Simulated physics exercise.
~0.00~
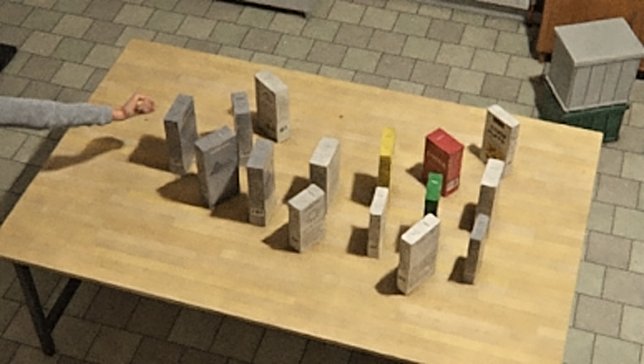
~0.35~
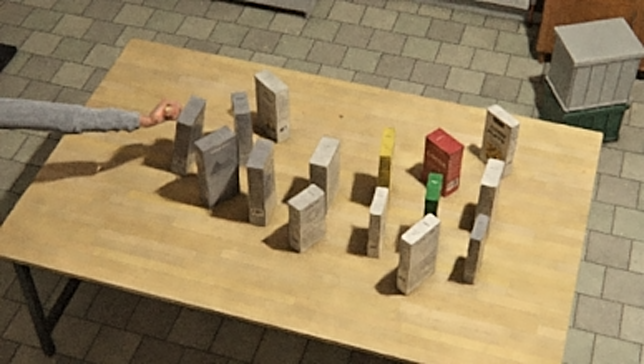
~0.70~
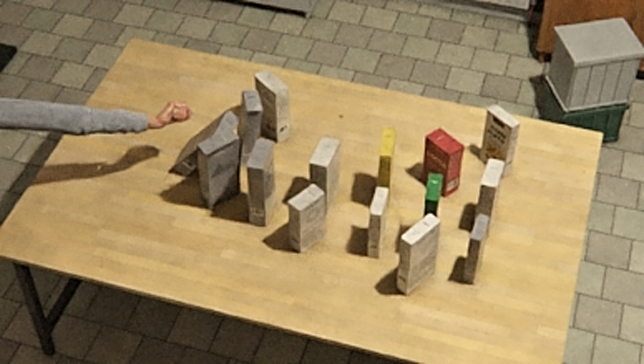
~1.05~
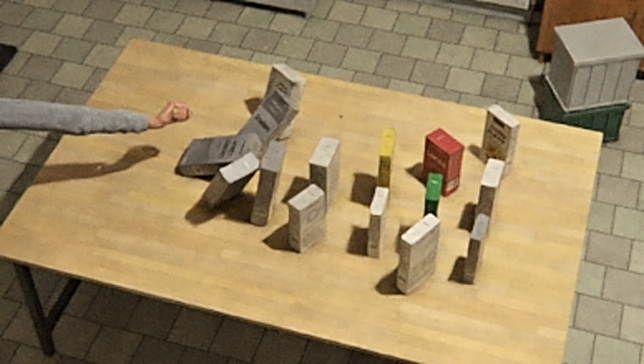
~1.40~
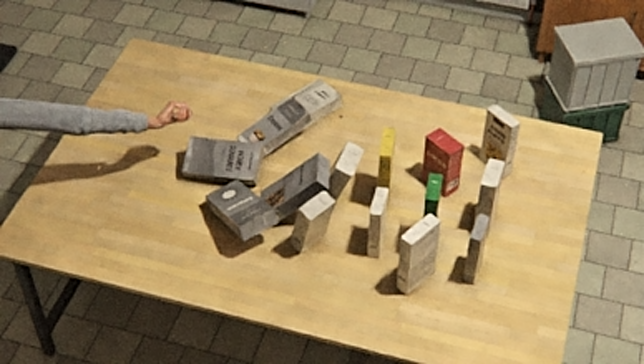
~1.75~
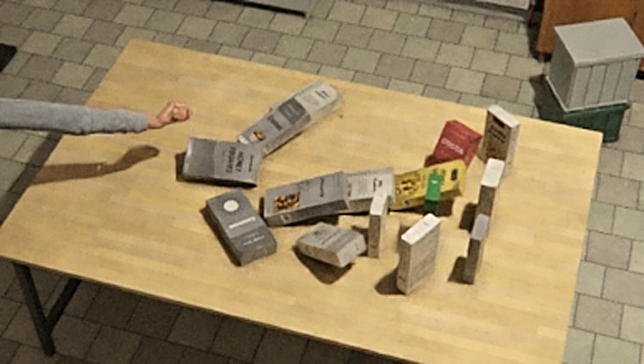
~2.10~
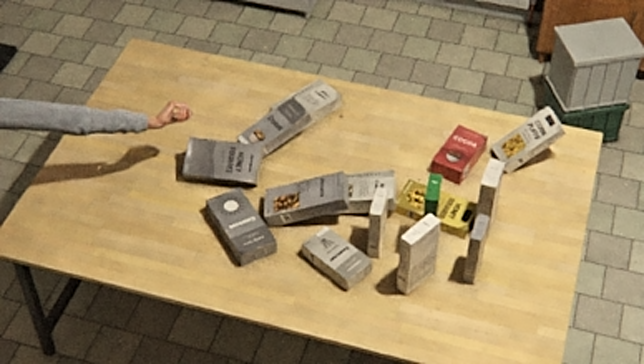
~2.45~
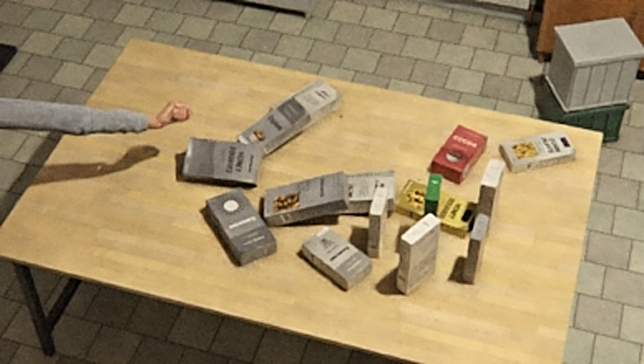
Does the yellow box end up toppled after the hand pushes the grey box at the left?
Yes, the yellow box topples to the right as the fall spreads across the middle of the table, and it ends lying flat beside the green box, which is still standing.
